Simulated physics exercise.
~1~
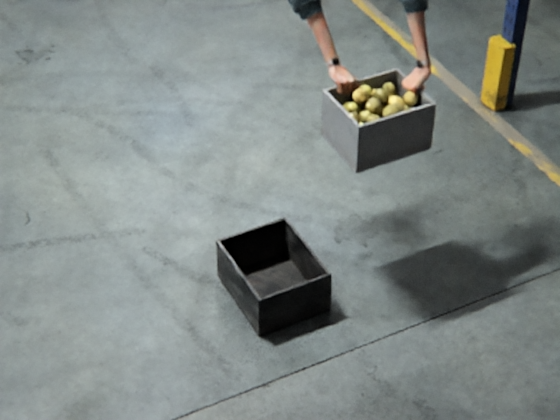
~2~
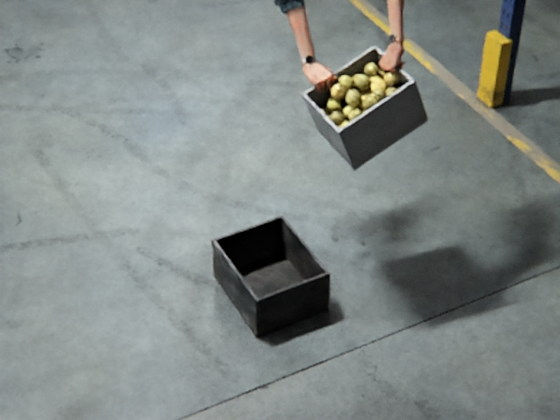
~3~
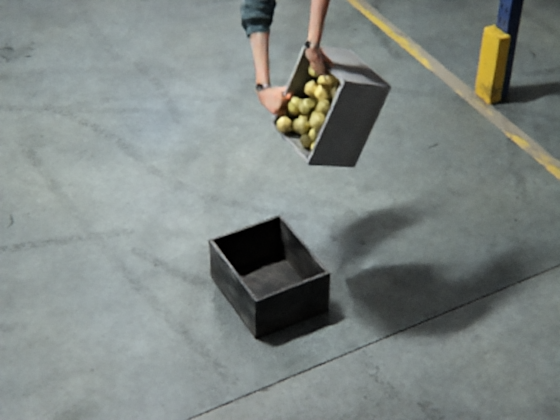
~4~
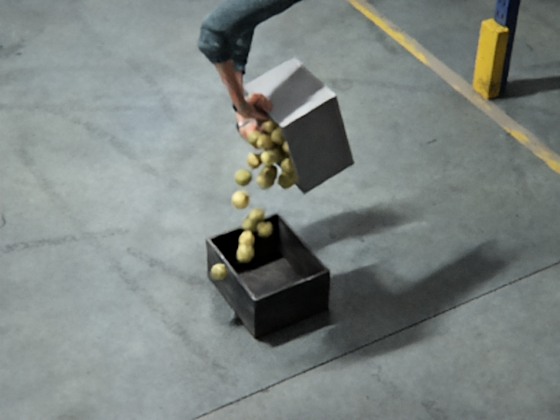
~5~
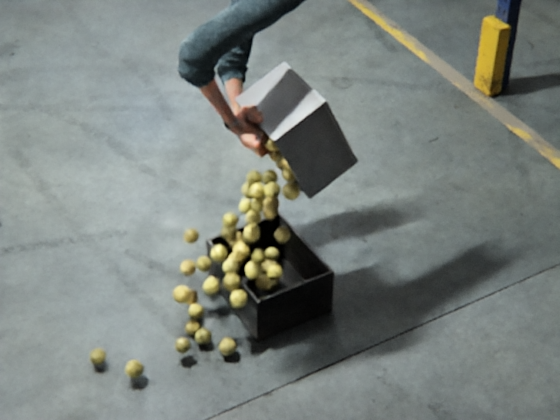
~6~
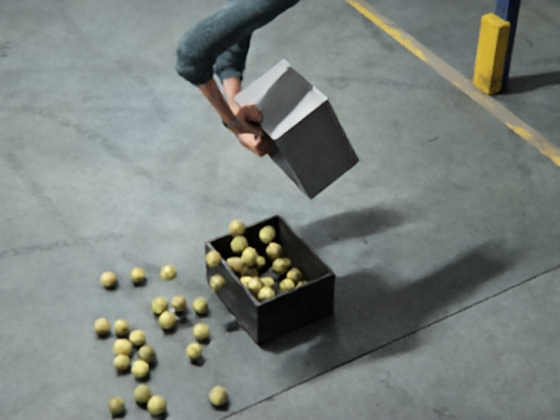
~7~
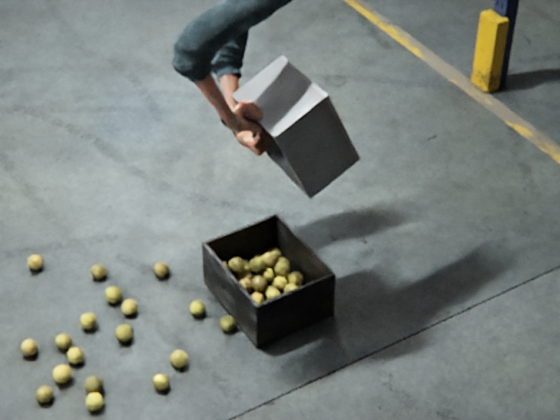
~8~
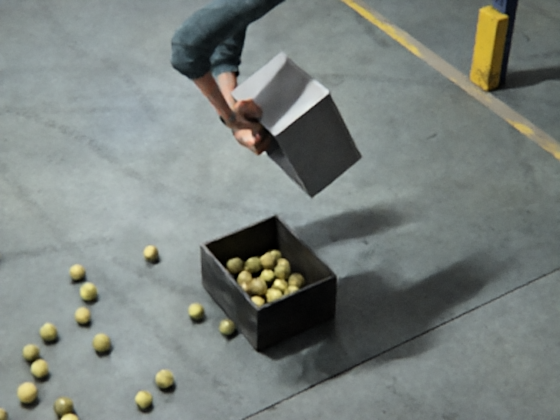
On a grey concrete floor marked with a yellow line, two hands hold a grey tote full of round yellow apples above and to the right of an empty black tub. The hands carry the tote leftward and tip it steadily over the tub. The apples spill out in a thick stream, some landing inside and others dropping past the near left side. Those that miss scatter and roll away to the lower left. The emptied tote stays steeply tilted in the hands, while the black tub holds a heap of apples and many others lie strewn across the floor.
